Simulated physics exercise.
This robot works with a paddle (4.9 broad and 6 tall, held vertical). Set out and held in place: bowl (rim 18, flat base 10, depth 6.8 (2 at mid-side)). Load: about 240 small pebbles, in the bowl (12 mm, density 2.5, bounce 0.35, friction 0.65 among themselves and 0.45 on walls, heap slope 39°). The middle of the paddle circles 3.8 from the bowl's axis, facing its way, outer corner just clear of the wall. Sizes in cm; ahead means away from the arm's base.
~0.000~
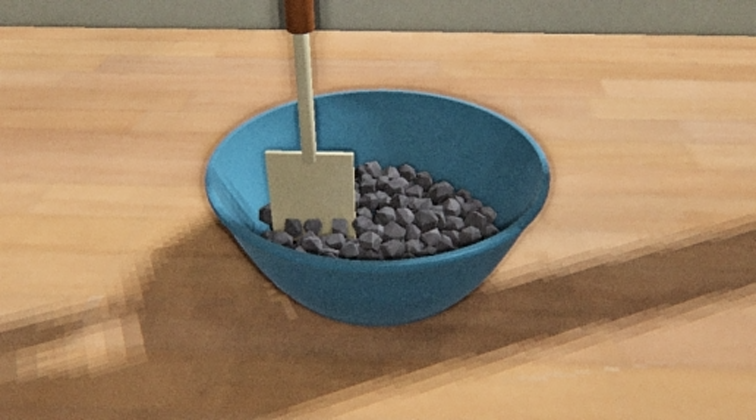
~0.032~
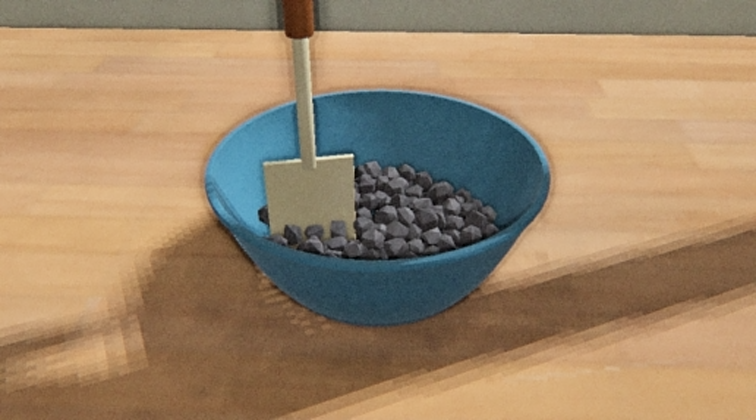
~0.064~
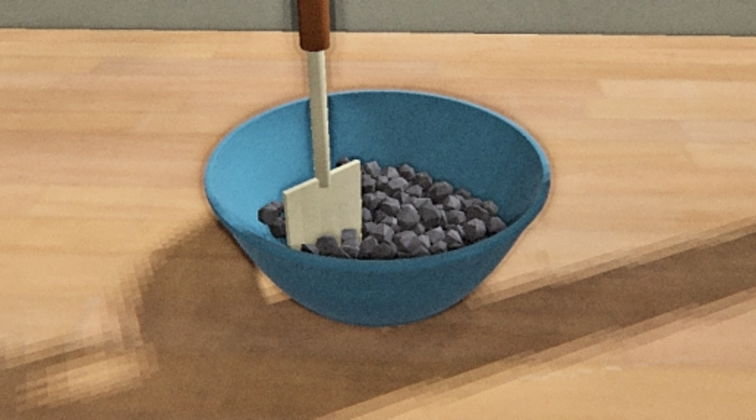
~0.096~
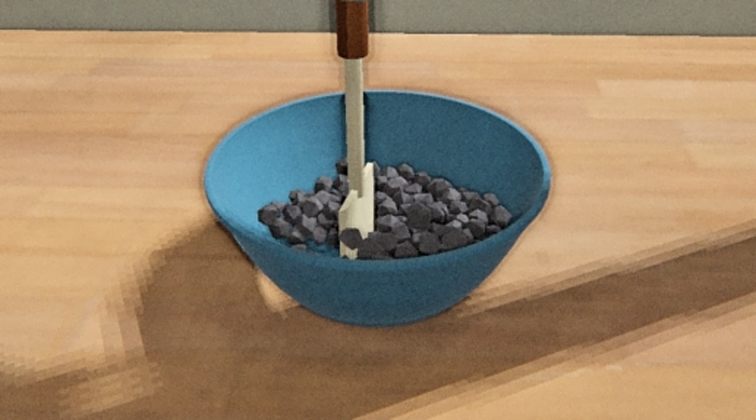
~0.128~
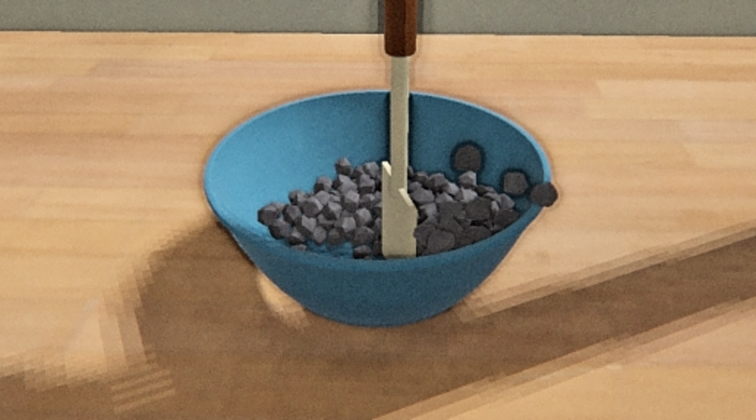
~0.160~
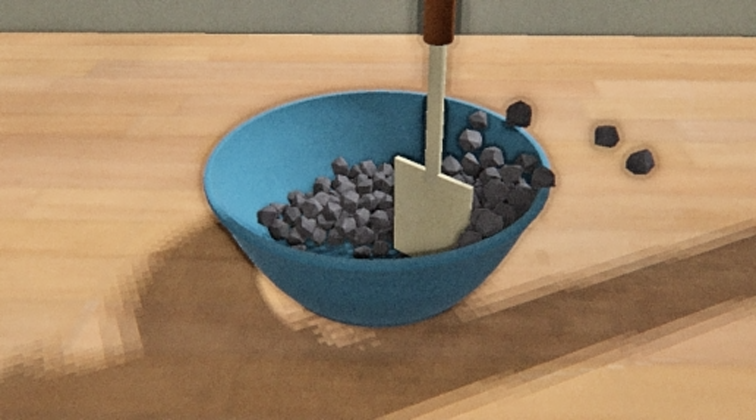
At the start, an upright paddle stands at the left side of a blue bowl of dark pebbles on a wooden surface. It turns edge-on as it sweeps through the pebbles toward the right, then shows its broad face again as pebbles pile up the right wall and a few fly past the rim.
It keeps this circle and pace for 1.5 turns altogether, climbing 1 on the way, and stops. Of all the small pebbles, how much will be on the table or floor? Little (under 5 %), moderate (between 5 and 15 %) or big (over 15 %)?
Share on the table or floor: Big (over 15 %).
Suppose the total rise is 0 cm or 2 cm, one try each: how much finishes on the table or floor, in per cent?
Some 35 and 25 per cent.
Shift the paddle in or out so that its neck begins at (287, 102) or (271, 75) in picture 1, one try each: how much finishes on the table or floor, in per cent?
About 25 and 0 per cent.
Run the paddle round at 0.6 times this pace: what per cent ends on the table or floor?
Some 5 per cent.
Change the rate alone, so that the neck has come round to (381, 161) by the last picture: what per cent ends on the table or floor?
About 10 per cent.
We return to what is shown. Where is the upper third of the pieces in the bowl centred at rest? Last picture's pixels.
Near (445, 181).
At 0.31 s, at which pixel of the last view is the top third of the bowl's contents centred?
At about (317, 124).
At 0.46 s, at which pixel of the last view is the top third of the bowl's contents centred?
Around (384, 250).
By 0.31 s, 293° round, highest piece 10 above the table; 211 in the bowl, 6 on the table or floor, 23 in flight or on the tool.
By 0.46 s, 84° round, highest piece 9 above the table; 183 in the bowl, 44 on the table or floor, 13 in flight or on the tool.
By 0.74 s, 180° round, highest piece 6 above the table; 173 in the bowl, 67 on the table or floor.
By 1.44 s, 180° round, highest piece 6 above the table; 173 in the bowl, 67 on the table or floor.
Final count, 173 in the bowl, 67 on the table or floor. That is 28 % on the table or floor.
